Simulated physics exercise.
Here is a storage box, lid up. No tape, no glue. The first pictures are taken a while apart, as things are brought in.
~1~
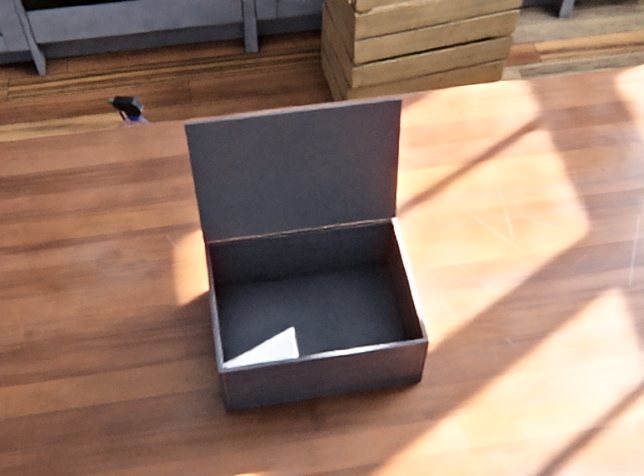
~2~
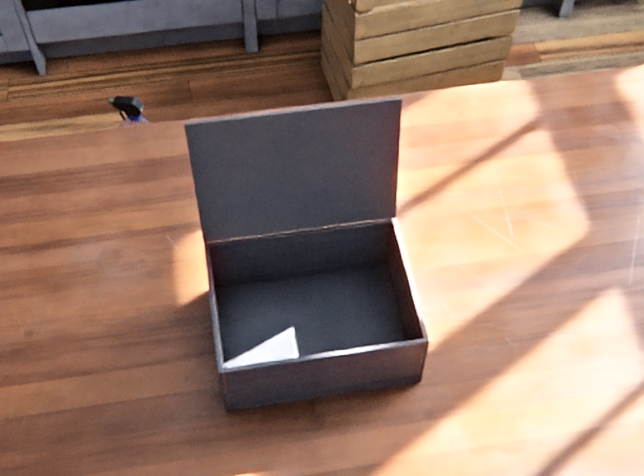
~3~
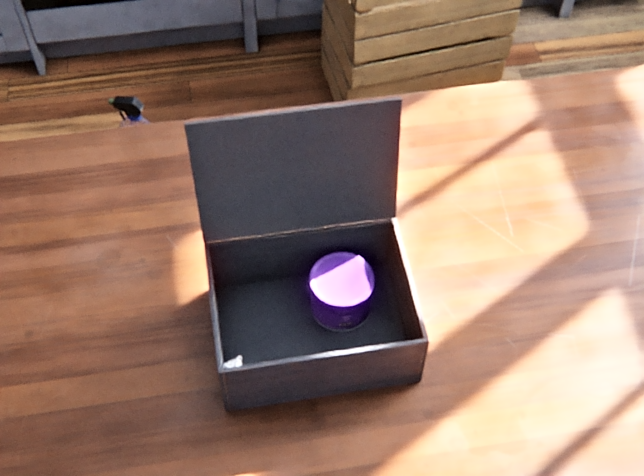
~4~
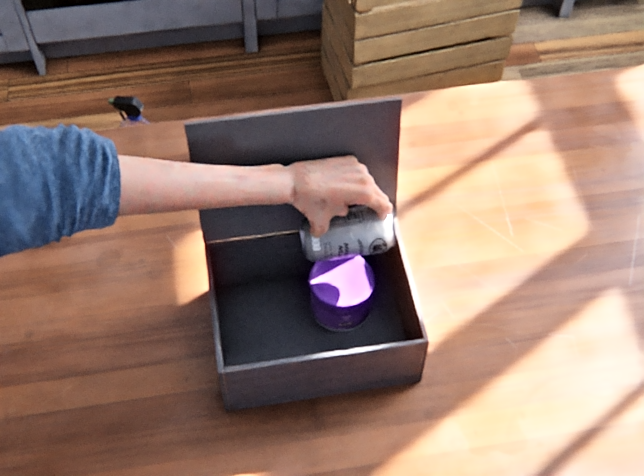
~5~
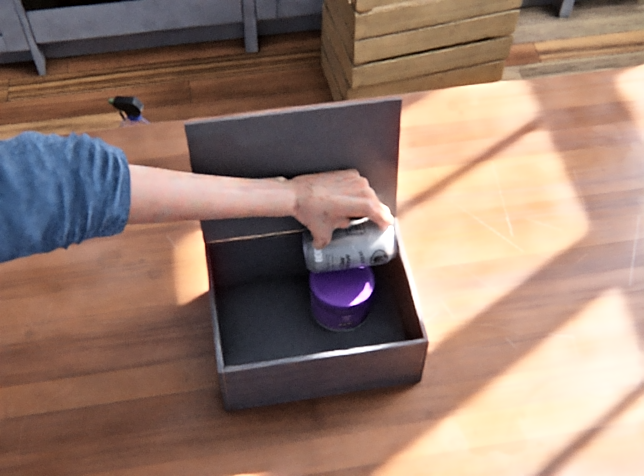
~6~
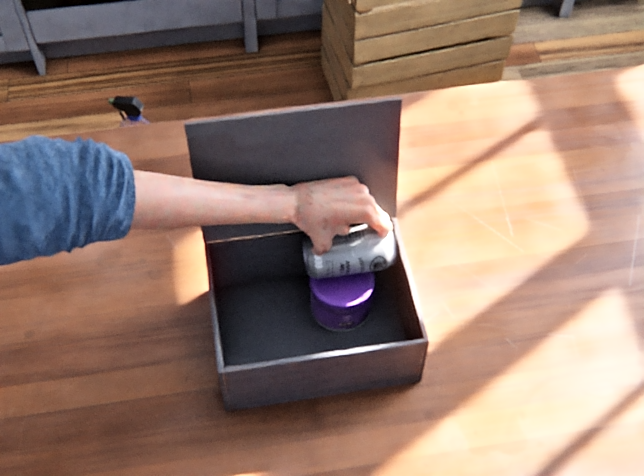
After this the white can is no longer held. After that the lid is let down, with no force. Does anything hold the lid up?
In the end the lid is held up.
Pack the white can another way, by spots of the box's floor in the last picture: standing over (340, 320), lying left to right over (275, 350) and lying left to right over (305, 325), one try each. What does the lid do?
In the first case it stays ajar; in the second case it sits on the rim; in the third case it stays ajar.
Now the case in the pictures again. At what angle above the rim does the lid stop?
About 25°.
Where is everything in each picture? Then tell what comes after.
In the first frame, the last thing is not in view yet.
In the second frame, the last thing is not in view yet.
In the third frame, the last thing is not in view yet; purple tub (341, 293).
The fourth frame shows still above its spot; white can (347, 233); purple tub (341, 293).
The fifth frame shows still above its spot; white can (349, 244); purple tub (341, 293).
The sixth frame shows put in, still held; white can (349, 251); purple tub (341, 293).
Then, 1.20 s after the last picture, lid starting down.
Then, 1.60 s after the last picture, lid 58° above the rim.
Then, 1.90 s after the last picture, lid 36° above the rim.
At rest, lid 26° above the rim; both in place. Seen from the same camera at the end, white can near (352, 269).
